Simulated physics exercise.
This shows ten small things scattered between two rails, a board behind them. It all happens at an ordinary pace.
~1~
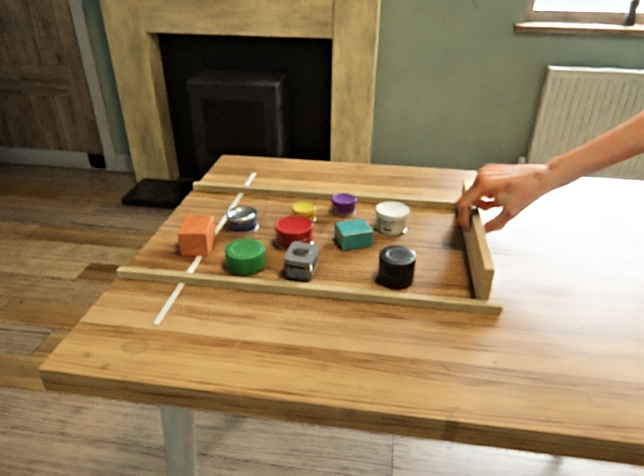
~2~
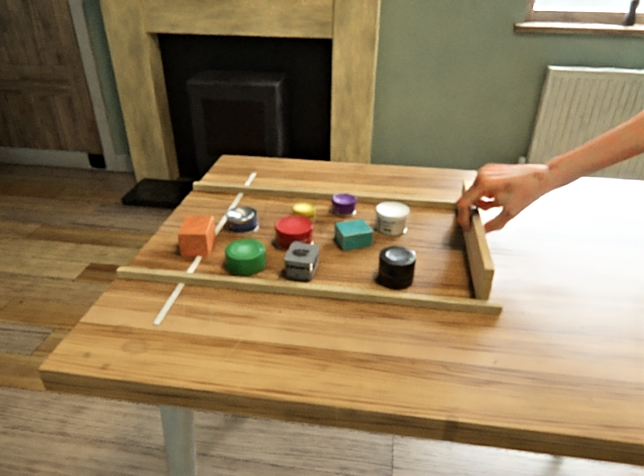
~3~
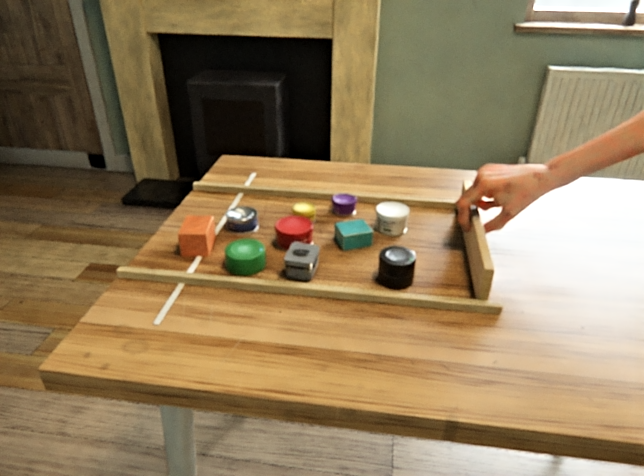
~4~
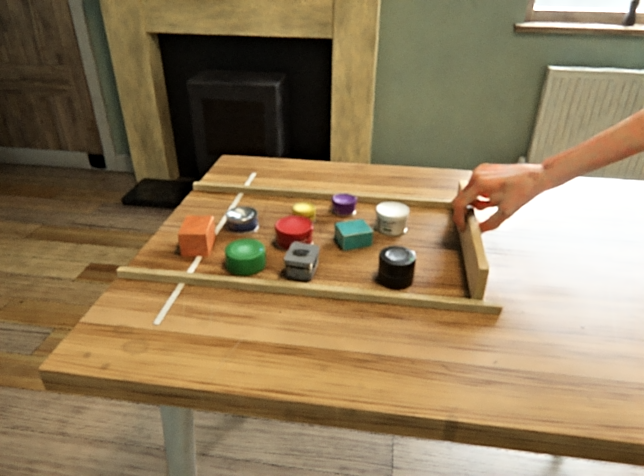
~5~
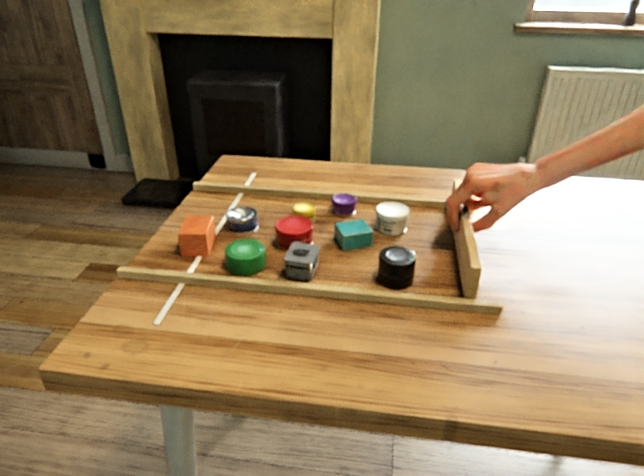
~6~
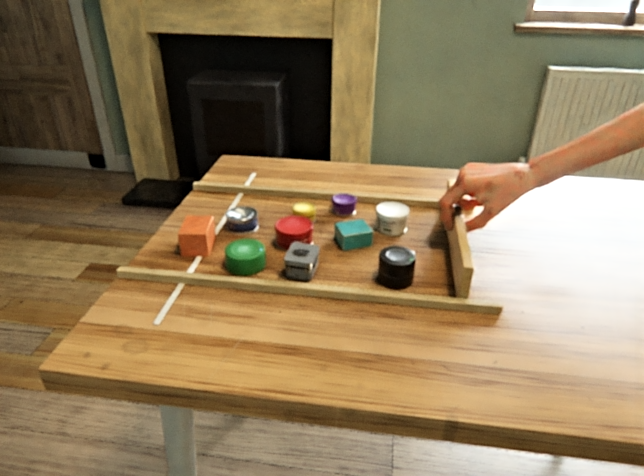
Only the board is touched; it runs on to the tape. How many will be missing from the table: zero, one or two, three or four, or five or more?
Here the number that fall off is one or two.
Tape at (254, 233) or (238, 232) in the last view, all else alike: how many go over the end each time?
Try by try, 0 and 0.
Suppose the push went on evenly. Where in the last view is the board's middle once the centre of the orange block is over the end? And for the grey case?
Its middle is around (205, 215) and around (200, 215).
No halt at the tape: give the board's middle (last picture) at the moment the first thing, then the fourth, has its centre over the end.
About (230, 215), then (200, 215).
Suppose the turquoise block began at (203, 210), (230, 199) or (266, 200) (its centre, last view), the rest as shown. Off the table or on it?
In that order, it is kept; does not fall; survives.
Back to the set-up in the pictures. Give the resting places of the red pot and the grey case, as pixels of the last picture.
The red pot stops around (190, 233); the grey case around (147, 254).
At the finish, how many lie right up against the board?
In contact: 5.
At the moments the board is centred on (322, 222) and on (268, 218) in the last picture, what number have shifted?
At the one place 8, at the other 10.
Soon after, none off yet; orange block at rest near (197, 236); blue pot at rest near (242, 221); green lid at rest near (246, 257).
At rest, the number that fall off is one or two; fallen, green lid.
